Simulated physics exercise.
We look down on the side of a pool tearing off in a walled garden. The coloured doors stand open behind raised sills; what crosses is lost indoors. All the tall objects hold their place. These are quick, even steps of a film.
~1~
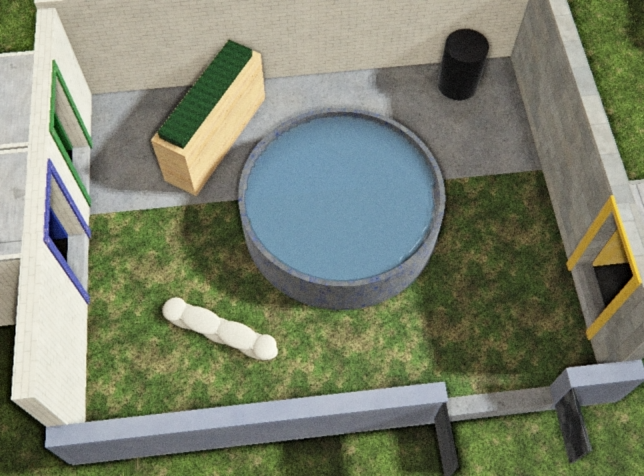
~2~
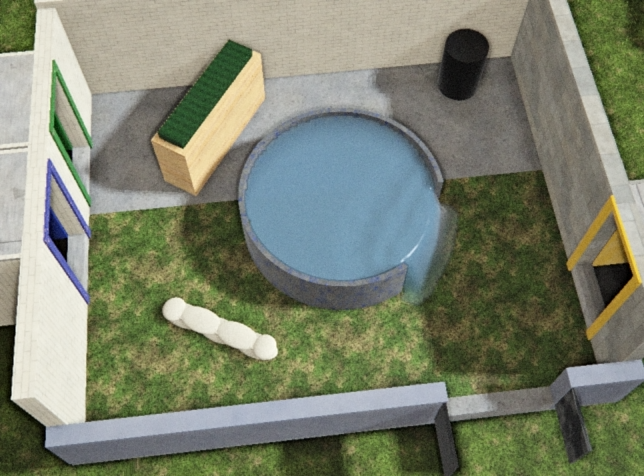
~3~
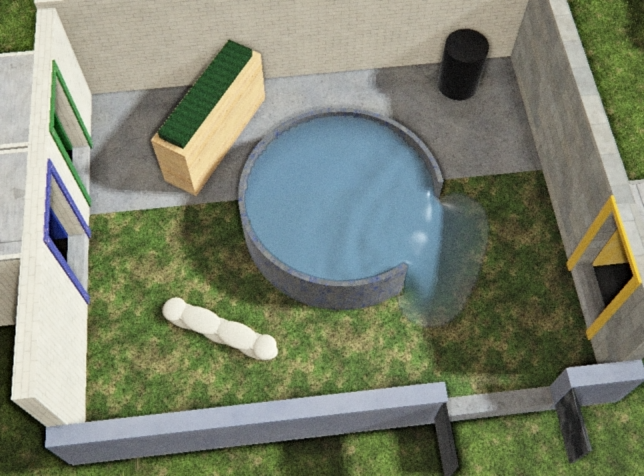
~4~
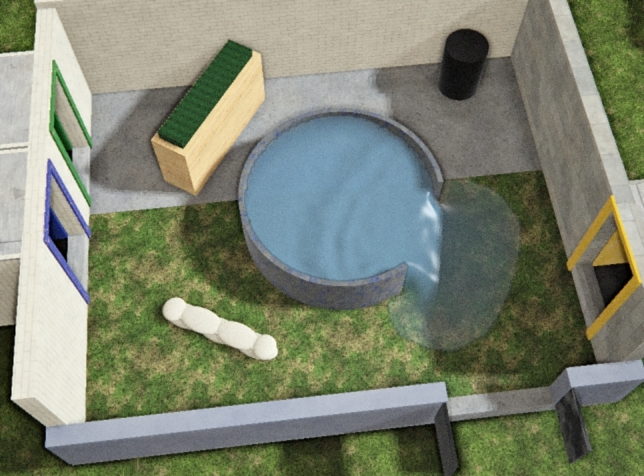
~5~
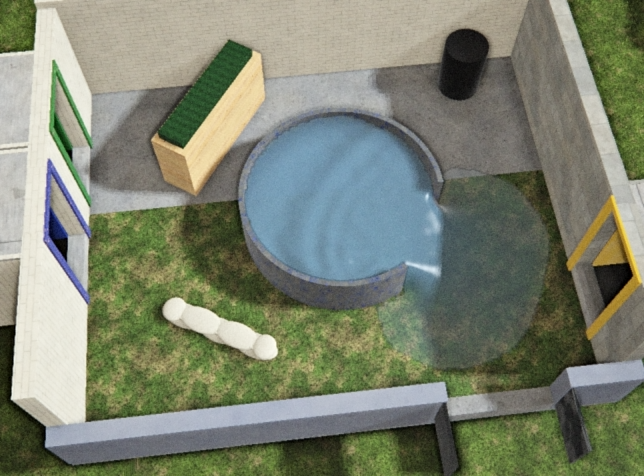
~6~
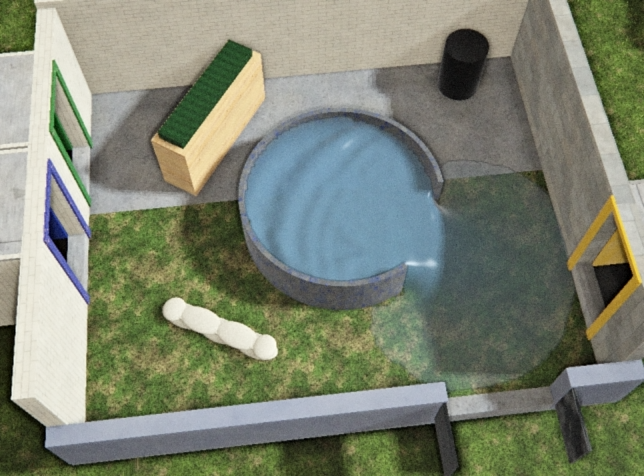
To begin with, a round pool stands full and still in a walled garden with coloured openings, a planter-like box, a dark barrel and a pale lumpy object. Then its right side opens and water pours through the gap, spreading in a widening sheet across the grass towards the yellow doorway.
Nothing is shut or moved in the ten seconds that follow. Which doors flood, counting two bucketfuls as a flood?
The blue door stays under that; the green door stays under that; the yellow door takes more than that.
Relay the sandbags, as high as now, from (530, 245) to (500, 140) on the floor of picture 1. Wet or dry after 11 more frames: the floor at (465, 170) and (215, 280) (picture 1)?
In that order: Under water, dry.
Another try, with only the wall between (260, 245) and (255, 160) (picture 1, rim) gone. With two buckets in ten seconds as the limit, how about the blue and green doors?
The blue door floods; the green door passes that mark.
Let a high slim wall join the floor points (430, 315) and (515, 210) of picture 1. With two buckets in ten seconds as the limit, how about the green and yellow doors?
My reading: Green is under; yellow keeps below it.
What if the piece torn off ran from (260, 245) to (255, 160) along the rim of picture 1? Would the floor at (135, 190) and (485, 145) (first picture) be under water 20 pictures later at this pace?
One after the other: Flooded, clear.
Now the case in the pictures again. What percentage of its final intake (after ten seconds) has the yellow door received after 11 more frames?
Near 40 in a hundred.
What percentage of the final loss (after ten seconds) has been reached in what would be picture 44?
Some 75 per cent.
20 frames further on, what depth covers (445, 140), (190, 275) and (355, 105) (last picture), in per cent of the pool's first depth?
Roughly 4, 0 and 2 per cent, in turn.
A moment on, water covers 30 % of the floor; the blue door not reached, the green door not reached, the yellow door under two buckets in.
Next, water covers 30 % of the floor; the blue door not reached, the green door not reached, the yellow door over two buckets in.
Then, water covers 45 % of the floor; the blue door not reached, the green door not reached, the yellow door far over two buckets in.
Later, water covers 65 % of the floor; the blue door not reached, the green door not reached, the yellow door far over two buckets in.
In the end, water covers 85 % of the floor; the blue door not reached, the green door not reached, the yellow door far over two buckets in.
